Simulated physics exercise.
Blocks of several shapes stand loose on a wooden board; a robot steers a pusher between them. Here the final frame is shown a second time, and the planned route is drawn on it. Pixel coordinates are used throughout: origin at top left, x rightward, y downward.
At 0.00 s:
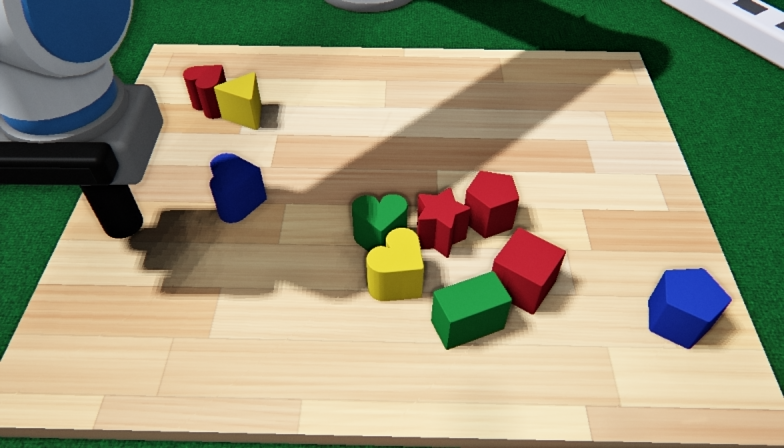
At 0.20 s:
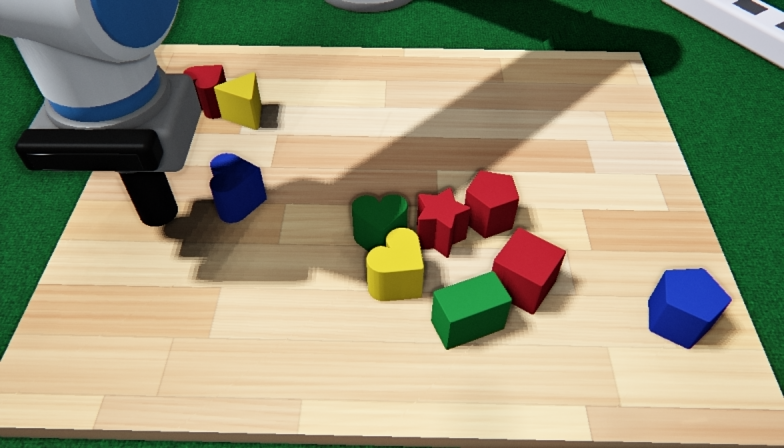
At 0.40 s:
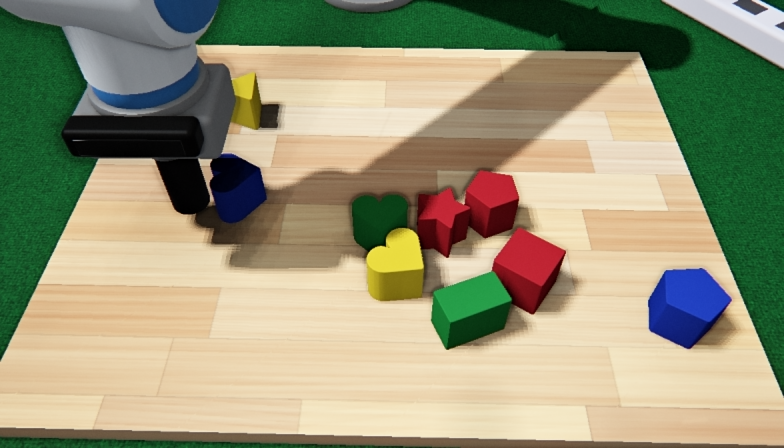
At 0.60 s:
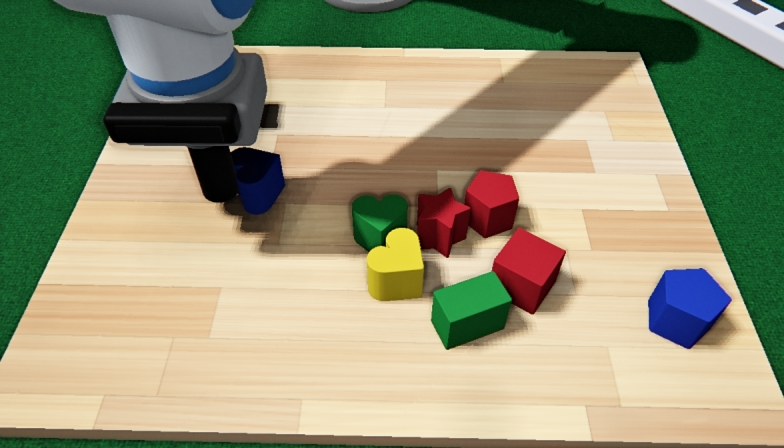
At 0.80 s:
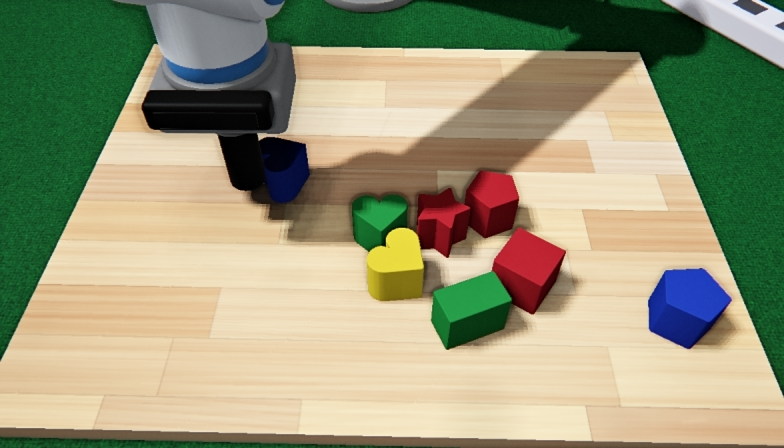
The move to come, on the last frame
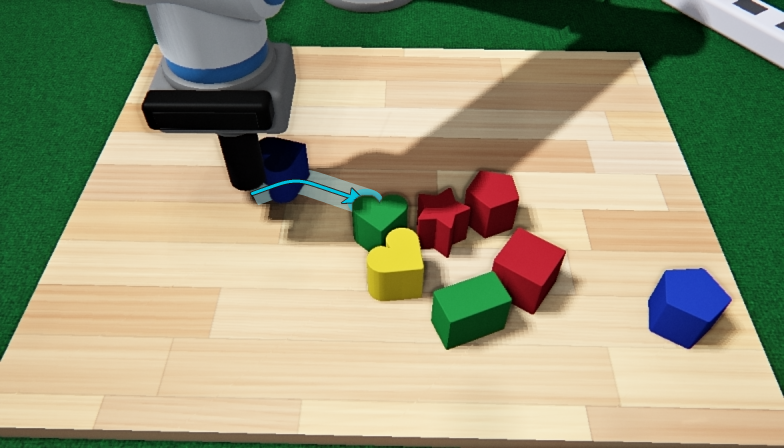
A robot arm swept its black pusher rightward across the wooden board, reached the dark blue block and nudged it a short way right and slightly up, while the other colored blocks stayed still.
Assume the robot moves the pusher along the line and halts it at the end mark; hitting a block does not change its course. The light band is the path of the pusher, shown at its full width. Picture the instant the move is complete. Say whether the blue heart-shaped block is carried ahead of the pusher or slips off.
It slides aside on the way.
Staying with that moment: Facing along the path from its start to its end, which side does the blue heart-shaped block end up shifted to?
Slides left.
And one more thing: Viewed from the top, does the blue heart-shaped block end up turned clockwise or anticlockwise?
The blue heart-shaped block rotates counterclockwise.
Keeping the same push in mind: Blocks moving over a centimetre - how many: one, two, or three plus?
Of all the blocks, just one travels more than a centimetre.
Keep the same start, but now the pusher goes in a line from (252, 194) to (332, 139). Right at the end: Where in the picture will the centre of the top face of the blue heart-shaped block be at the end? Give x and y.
That would be at about pixel (358, 118).
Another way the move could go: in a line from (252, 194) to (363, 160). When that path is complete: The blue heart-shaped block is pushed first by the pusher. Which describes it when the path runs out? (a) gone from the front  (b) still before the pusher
b
The drawn path runs from (252, 194) through (291, 181) and (329, 189) to (365, 202).
The first path, step by step. One third of the way, pusher (289, 167); blue heart-shaped block (319, 139).
Two thirds of the way, pusher (327, 175); blue heart-shaped block (346, 138), turned 30° anticlockwise.
At the end, pusher (365, 187); blue heart-shaped block (351, 139), turned 45° anticlockwise; green heart-shaped block not moved.
